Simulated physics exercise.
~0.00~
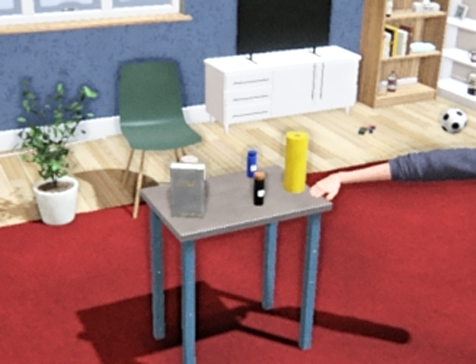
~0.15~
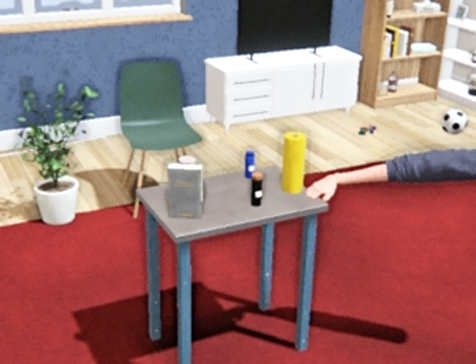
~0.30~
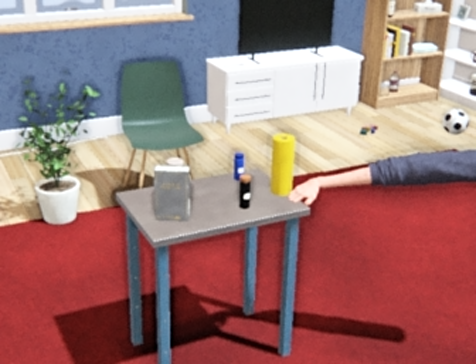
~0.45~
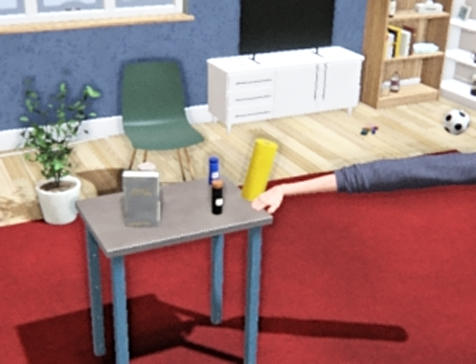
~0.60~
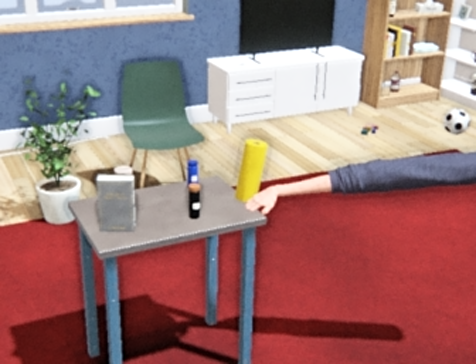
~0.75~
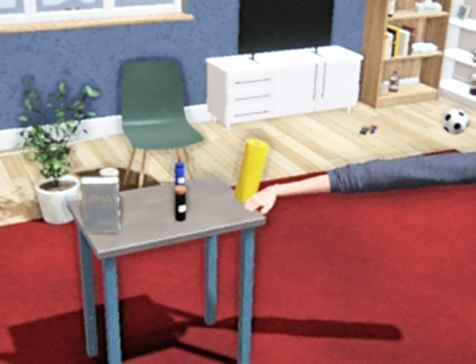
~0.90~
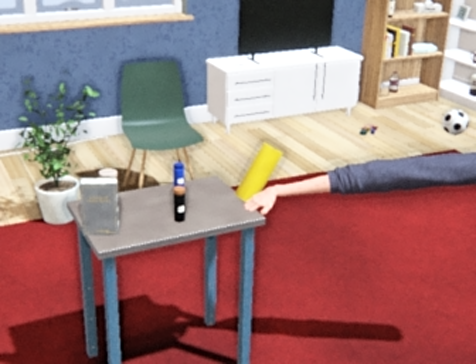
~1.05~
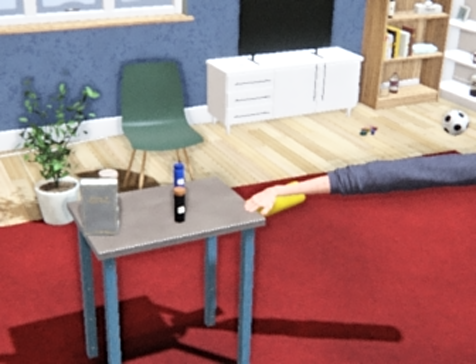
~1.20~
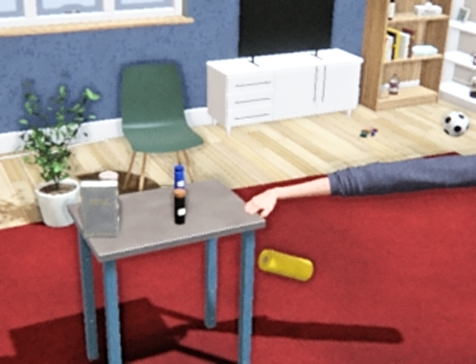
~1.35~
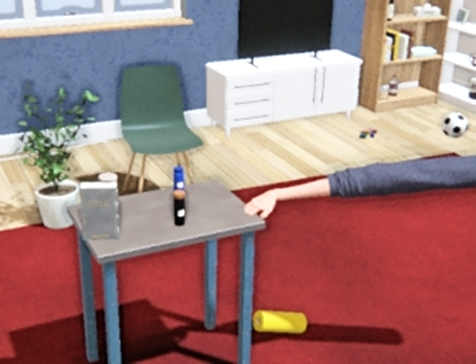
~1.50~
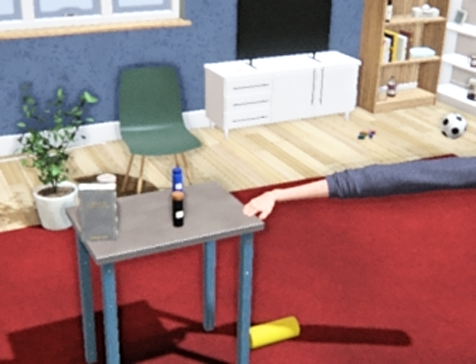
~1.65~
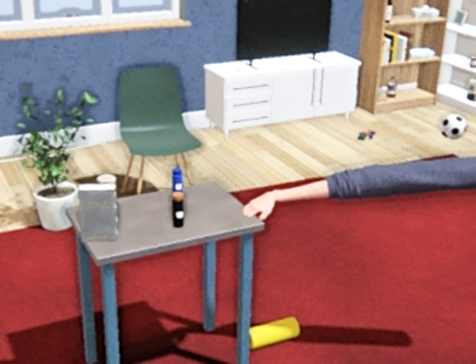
A yellow roll tips off a table sliding left beside a hand and lands on the red carpet.
